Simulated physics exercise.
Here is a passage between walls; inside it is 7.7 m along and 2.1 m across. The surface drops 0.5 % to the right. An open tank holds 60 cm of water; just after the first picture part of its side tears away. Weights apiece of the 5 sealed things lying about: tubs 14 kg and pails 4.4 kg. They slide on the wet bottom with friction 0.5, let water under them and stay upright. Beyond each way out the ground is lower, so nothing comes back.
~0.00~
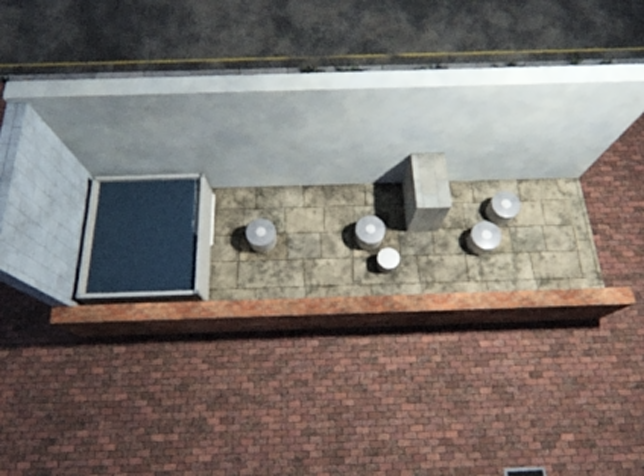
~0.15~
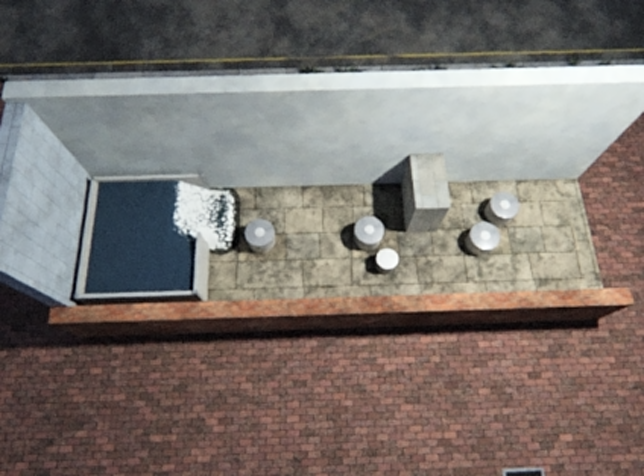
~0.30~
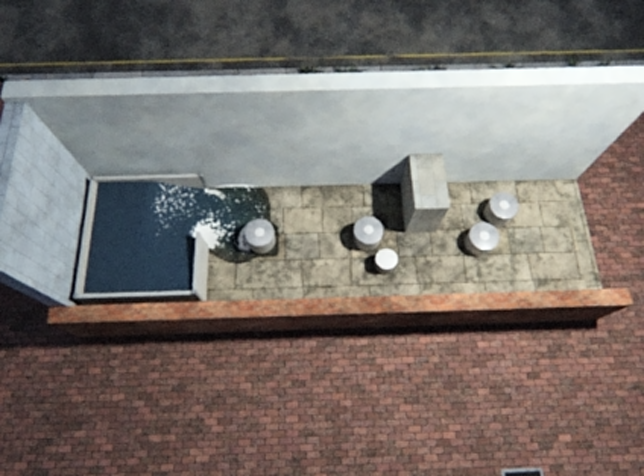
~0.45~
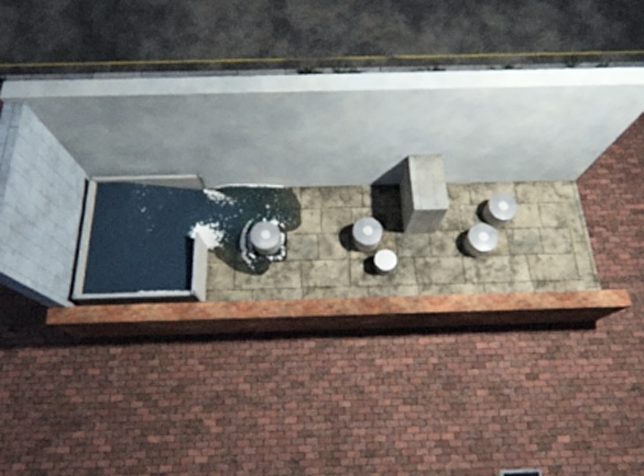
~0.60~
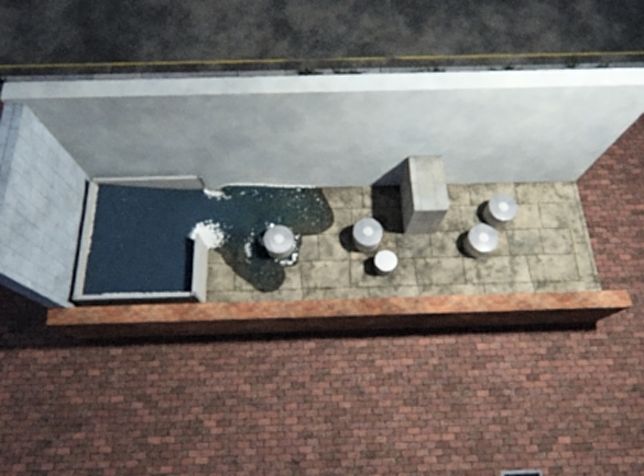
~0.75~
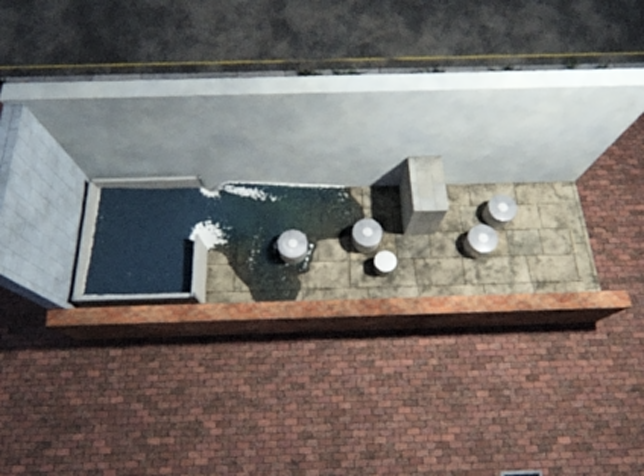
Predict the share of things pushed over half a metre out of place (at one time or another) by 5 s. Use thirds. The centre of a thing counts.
That comes to one to two thirds.
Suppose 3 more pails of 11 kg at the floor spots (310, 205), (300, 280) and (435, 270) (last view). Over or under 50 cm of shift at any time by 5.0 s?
In that order: More, under, more.
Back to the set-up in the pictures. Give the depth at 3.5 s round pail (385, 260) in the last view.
About 4 cm.
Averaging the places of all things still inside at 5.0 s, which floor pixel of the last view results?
Near (502, 232).
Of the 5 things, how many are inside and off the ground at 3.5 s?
I count 1.
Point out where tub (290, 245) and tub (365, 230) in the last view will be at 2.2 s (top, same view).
Around (392, 286) and (461, 282).
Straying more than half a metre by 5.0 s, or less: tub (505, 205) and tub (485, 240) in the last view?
In turn: Short of it, less.
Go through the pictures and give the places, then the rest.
A tub at (261, 232) rests on the ground; a tub at (486, 235), on the bottom; 2.8 m2 under water; 0 of 5 have shifted, in the first frame.
A tub at (260, 232), on the bottom; a tub at (485, 236), on the bottom; 3.3 m2 under water; 0 of 5 have shifted, in the second frame.
A tub at (259, 232) rests on the ground; a tub at (484, 236) rests on the ground; 3.9 m2 under water; 0 of 5 have shifted, in the third frame.
A tub at (265, 235) rests on the ground, 12 cm from its start; a tub at (483, 237), on the bottom; 4.4 m2 under water; 1 of 5 have shifted, in the fourth frame.
A tub at (279, 239) rests on the ground, 33 cm from its start; a tub at (483, 238), on the bottom; water covers 5.0 m2; 1 of 5 have shifted, in the fifth frame.
A tub at (292, 244) rests on the ground, 56 cm from its start; a tub at (483, 238), on the bottom; 5.9 m2 under water; 1 of 5 have shifted, in the sixth frame.
After 1.1 s 1 of 5 are over 50 cm from their spots; 0 afloat.
After 2.2 s 3 of 5 are over 50 cm from their spots; 2 afloat.
After 3.5 s 3 of 5 are over 50 cm from their spots; 1 afloat.
After 5.0 s 3 of 5 are over 50 cm from their spots, and 3 have been at some point; 0 afloat.
